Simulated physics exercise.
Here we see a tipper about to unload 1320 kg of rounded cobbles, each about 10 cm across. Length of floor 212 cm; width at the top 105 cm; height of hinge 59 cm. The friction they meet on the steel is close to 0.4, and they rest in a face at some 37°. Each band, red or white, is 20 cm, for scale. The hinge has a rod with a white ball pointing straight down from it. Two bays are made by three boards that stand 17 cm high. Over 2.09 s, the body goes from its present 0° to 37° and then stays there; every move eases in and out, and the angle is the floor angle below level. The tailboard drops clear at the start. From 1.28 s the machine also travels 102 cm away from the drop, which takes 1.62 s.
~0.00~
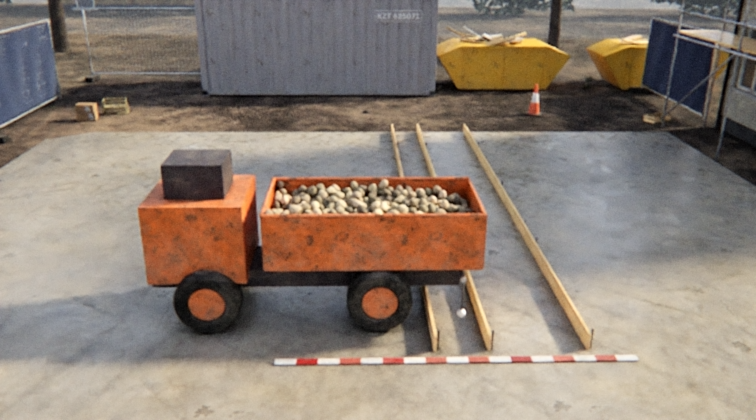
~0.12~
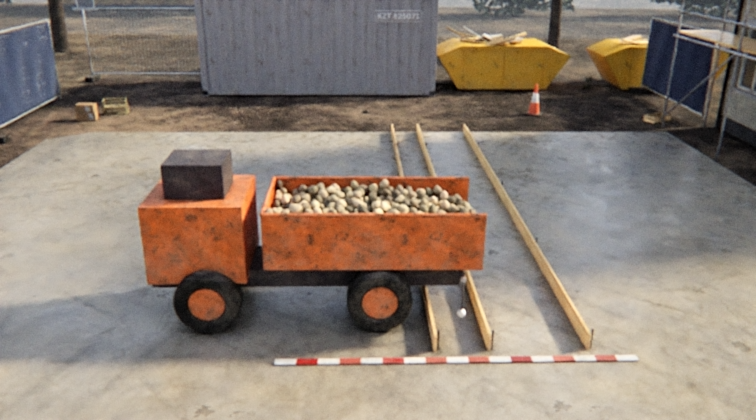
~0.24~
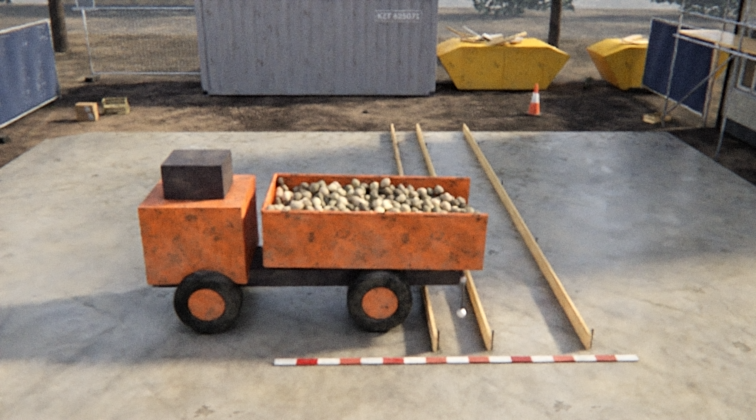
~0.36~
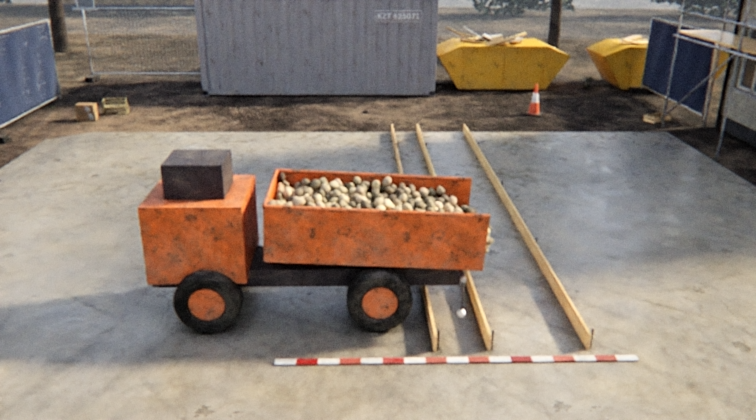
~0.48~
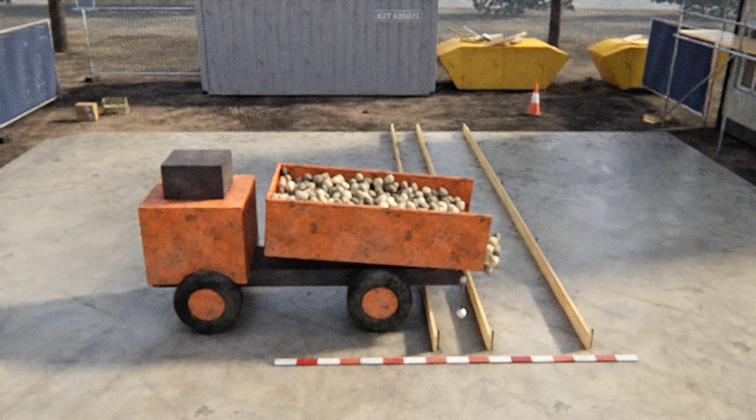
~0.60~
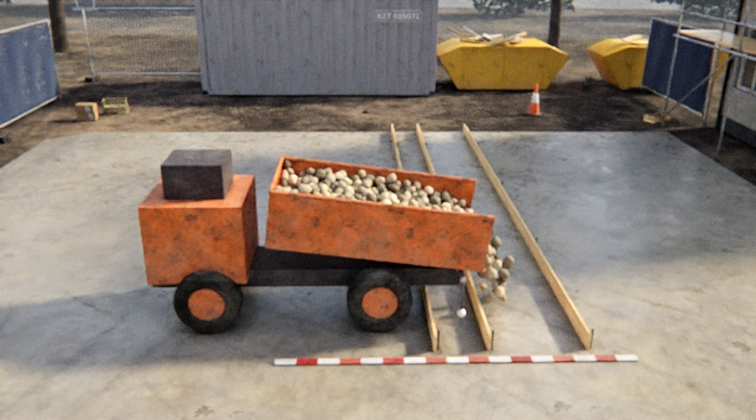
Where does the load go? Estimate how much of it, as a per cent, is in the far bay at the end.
Some 55 per cent of it.
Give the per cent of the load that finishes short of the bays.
Something like 15 out of every hundred parts of the load ends up there.
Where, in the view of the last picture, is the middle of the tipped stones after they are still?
The stones end up centred near (480, 291).
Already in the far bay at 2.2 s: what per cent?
Something like 50 in a hundred.
After 1.6 s the floor is at 31°; 73 % in the body, 1 % in the near bay, 26 % in the far bay; the foremost stones are at (557, 306).
After 2.2 s the floor is at 37°; 21 % in the body, 1 % short of the bays, 29 % in the near bay, 49 % in the far bay; the foremost stones are at (571, 289).
After 3.3 s the floor is at 37°; 0 % in the body, 14 % short of the bays, 31 % in the near bay, 54 % in the far bay, 1 % past the last board; the foremost stones are at (605, 306).
After 6.2 s the floor is at 37°; 0 % in the body, 14 % short of the bays, 31 % in the near bay, 54 % in the far bay, 1 % past the last board; the foremost stones are at (605, 306).
